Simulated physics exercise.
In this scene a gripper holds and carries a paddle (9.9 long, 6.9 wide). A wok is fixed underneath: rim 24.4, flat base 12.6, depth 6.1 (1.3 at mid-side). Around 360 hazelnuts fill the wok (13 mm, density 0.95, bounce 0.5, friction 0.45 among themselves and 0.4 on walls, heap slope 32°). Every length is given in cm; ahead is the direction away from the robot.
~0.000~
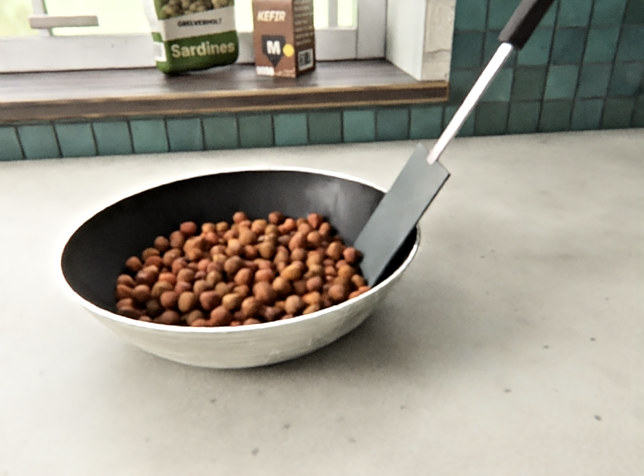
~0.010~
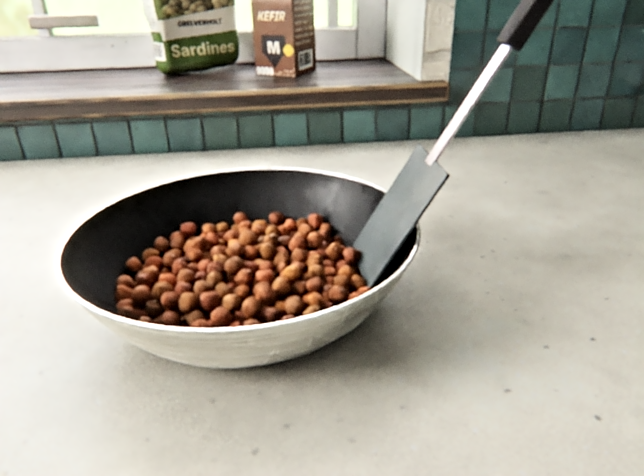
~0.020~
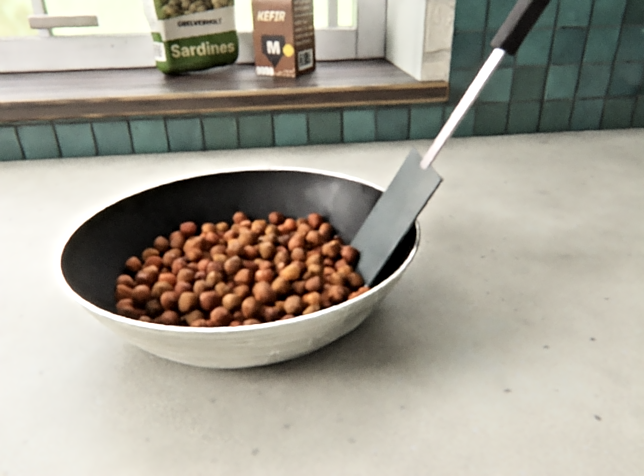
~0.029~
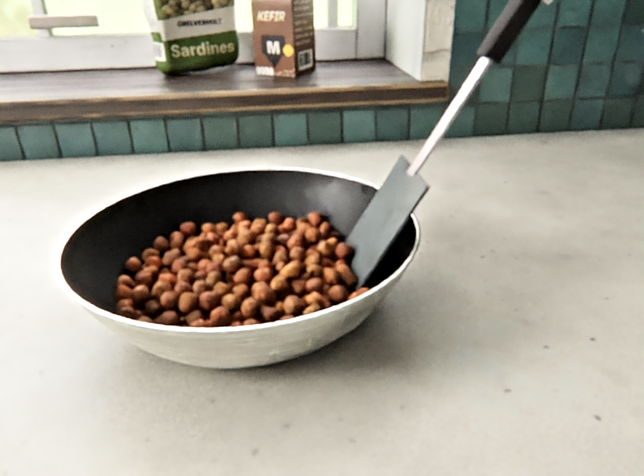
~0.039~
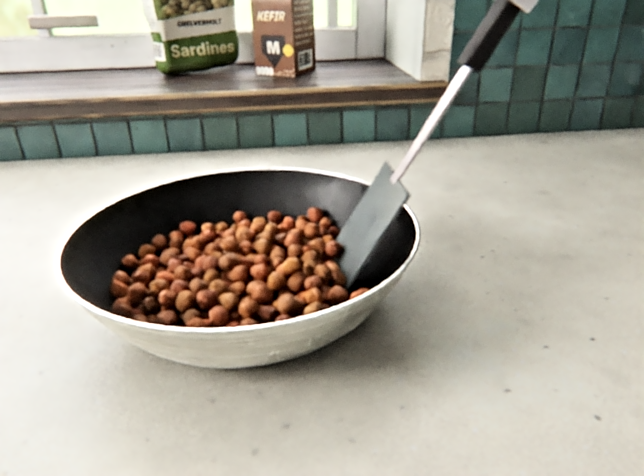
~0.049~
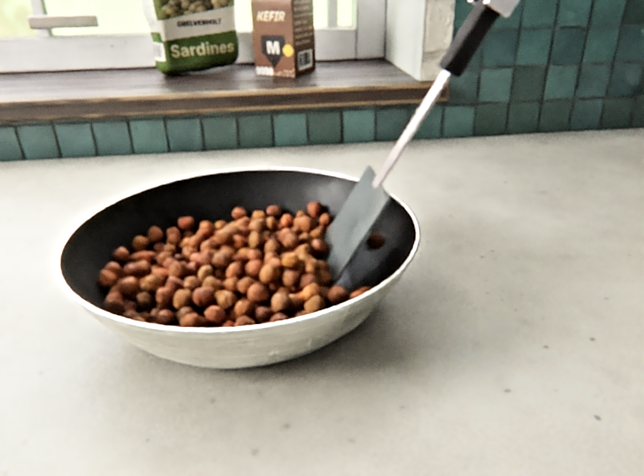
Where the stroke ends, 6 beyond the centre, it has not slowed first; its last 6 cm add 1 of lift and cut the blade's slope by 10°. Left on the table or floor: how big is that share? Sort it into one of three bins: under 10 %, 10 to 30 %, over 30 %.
Bin: 10 to 30 %.
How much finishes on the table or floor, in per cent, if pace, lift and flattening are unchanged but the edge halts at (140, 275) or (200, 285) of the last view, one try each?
I'd say some 30 per cent, then some 5 per cent.
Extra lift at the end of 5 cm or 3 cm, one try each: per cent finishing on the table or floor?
Result, in order: Approx. 20 % and 20 %.
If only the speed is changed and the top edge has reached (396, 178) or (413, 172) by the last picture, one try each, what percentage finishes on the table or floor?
About 5 and 0 per cent.
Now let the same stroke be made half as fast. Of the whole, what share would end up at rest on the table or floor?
Estimated share: Some 5 %.
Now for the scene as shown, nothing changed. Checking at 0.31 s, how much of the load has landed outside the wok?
It is near 5 percent.
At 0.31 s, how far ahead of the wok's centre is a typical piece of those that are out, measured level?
About 14 cm.
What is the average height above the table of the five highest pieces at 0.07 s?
7 cm.
By 0.07 s, sloping 59°, highest piece 10 above the table; 360 in the wok.
By 0.10 s, sloping 56°, highest piece 15 above the table; 359 in the wok, 1 on the blade or in flight.
By 0.31 s, sloping 49°, highest piece 38 above the table; 305 in the wok, 22 on the table or floor, 33 on the blade or in flight.
By 1.36 s, sloping 49°, highest piece 6 above the table; 304 in the wok, 56 on the table or floor.
Final count, 304 in the wok, 56 on the table or floor. That is 16 % on the table or floor.
